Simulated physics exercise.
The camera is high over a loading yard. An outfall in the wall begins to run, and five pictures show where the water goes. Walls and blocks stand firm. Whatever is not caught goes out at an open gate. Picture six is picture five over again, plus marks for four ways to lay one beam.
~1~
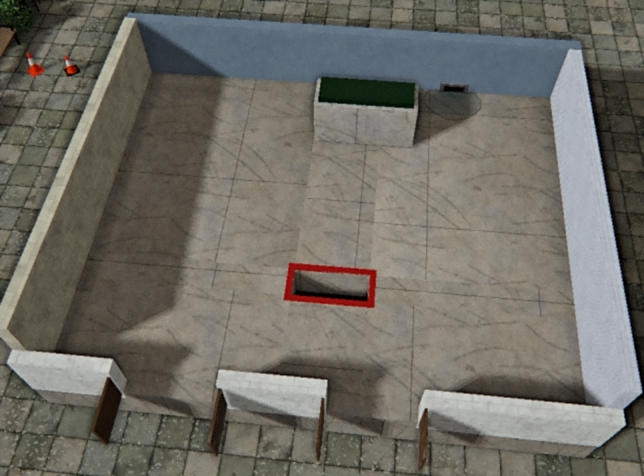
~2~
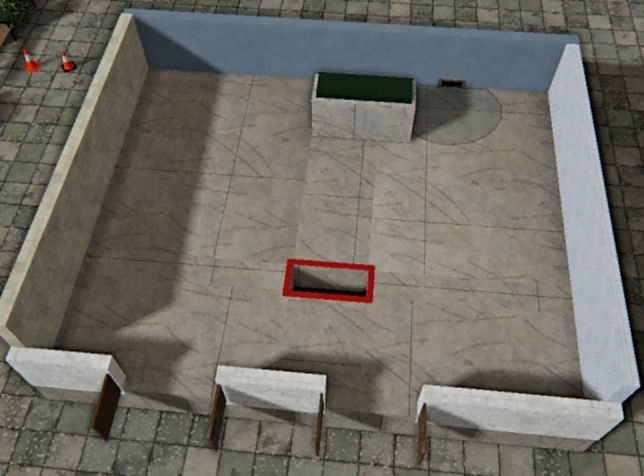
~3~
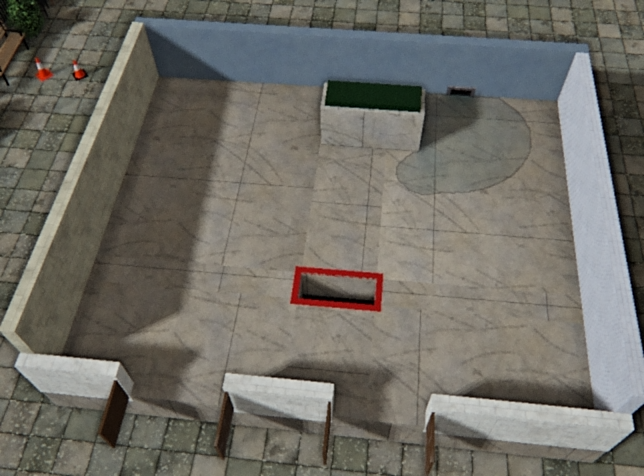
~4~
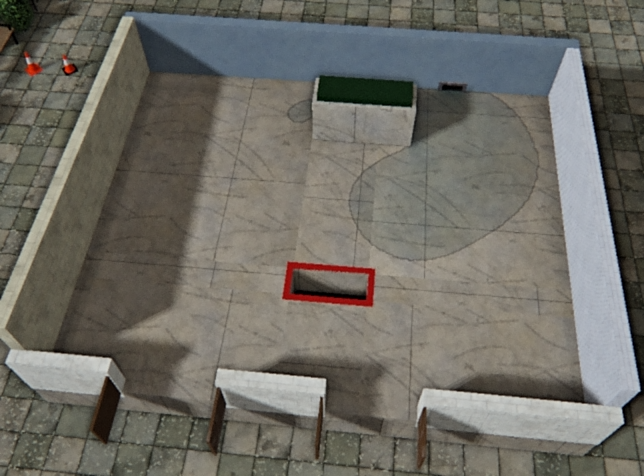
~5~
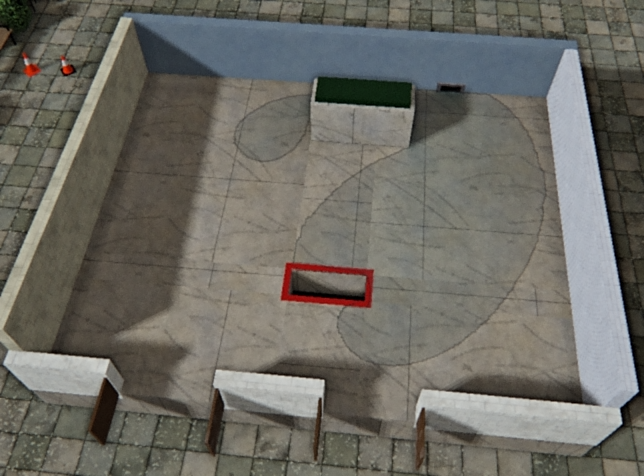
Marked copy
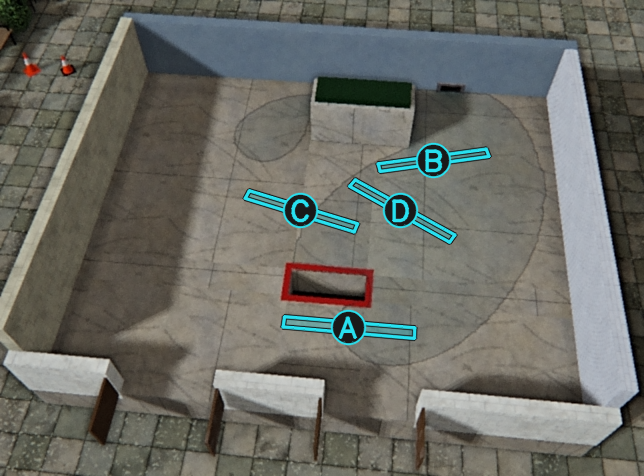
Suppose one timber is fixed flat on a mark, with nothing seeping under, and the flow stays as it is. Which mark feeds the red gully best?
A.
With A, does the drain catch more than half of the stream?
No.
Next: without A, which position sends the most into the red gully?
C.
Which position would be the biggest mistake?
The answer is D.
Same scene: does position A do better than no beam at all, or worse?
It is better.
In cyan, A from (283, 321) to (414, 333); B from (379, 167) to (487, 152); C from (247, 194) to (355, 227); D from (352, 183) to (452, 238).
Choosing A, about 38 % of the stream goes into the red gully, about 53 % out by the gates.
Choosing B, about 12 % of the stream goes into the red gully, about 85 % out by the gates.
Choosing C, about 27 % of the stream goes into the red gully, about 64 % out by the gates.
Choosing D, about 4 % of the stream goes into the red gully, about 90 % out by the gates.
